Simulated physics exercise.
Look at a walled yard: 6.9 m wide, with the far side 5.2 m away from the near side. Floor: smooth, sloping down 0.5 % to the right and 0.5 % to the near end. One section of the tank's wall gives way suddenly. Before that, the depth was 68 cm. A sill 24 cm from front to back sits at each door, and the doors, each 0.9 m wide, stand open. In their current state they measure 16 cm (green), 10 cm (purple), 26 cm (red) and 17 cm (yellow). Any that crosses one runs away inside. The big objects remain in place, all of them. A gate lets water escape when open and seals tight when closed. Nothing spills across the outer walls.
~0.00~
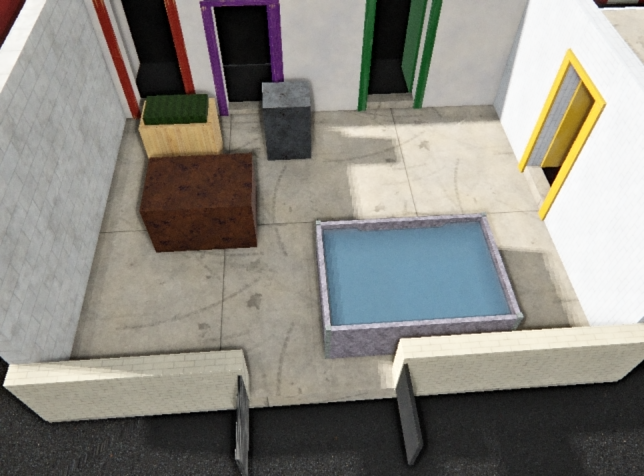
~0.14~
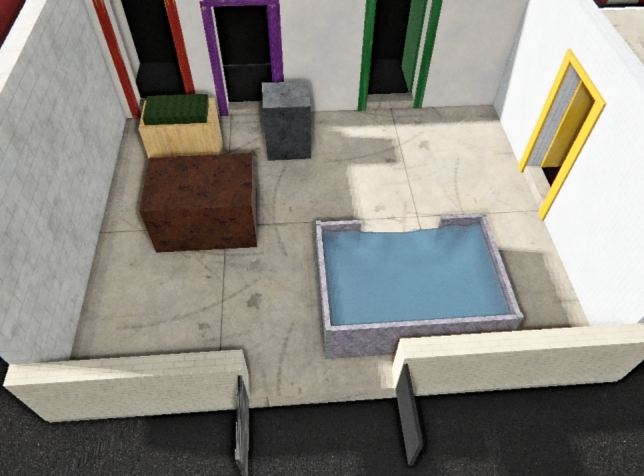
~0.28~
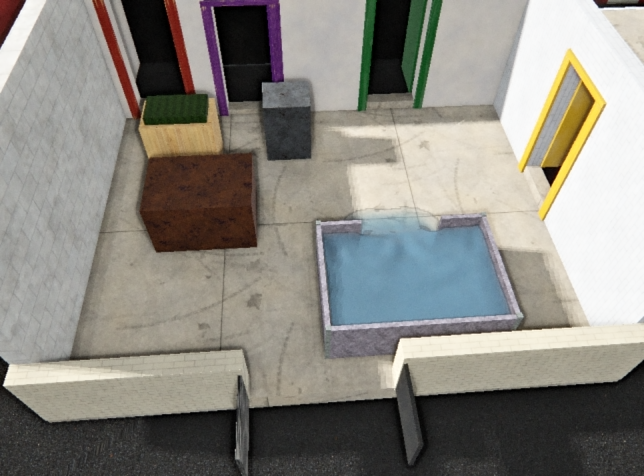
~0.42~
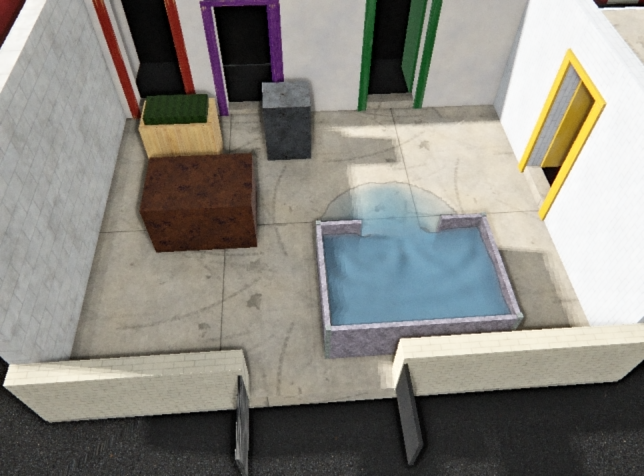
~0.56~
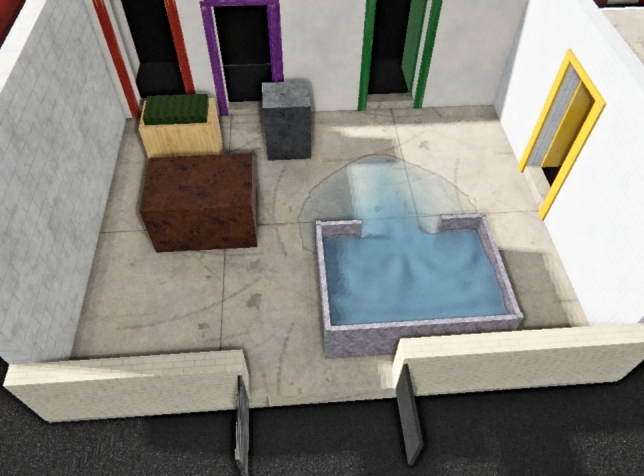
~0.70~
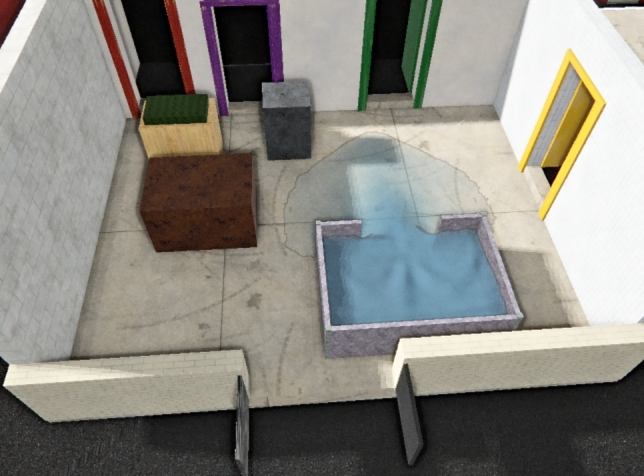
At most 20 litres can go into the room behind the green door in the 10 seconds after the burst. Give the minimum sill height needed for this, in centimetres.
Roughly 22 centimetres.
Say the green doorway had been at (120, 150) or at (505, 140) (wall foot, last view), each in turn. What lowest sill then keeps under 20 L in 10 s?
You'd want about 8.5 cm there first, then about 16 cm.
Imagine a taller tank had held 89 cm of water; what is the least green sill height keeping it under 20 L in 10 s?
Roughly 31 cm high.
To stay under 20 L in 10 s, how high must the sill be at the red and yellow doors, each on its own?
About 7.5 cm at red and about 6.5 cm at yellow.
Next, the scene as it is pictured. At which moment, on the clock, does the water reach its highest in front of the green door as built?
At about 1.6 s.
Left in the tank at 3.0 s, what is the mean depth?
Around 27 cm deep on average.
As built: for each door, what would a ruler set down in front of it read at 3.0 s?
Lab note, depth in cm: Green 20; purple 7; red 8; yellow 3.
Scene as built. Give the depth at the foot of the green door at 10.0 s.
7.0 cm.
After 1.4 s water covers 35 % of the floor, deepest (35 cm) near (398, 244); 27 cm at the green door, 14 litres in over its 16 cm sill.
After 3.0 s water covers 50 % of the floor, deepest (24 cm) near (437, 112); 20 cm at the green door, 76 litres in over its 16 cm sill.
After 10.0 s water covers 95 % of the floor, deepest (14 cm) near (600, 355); 7 cm at the green door, 85 litres in over its 16 cm sill.
At the green door as built, the water arrived by 1.0 s and peaked near 29 cm at 1.6 s.
With a sill of 18 cm, 57 litres would have come in within the 10 s; with 24.5 cm, 9 litres. So under 20 litres takes about 22 cm.
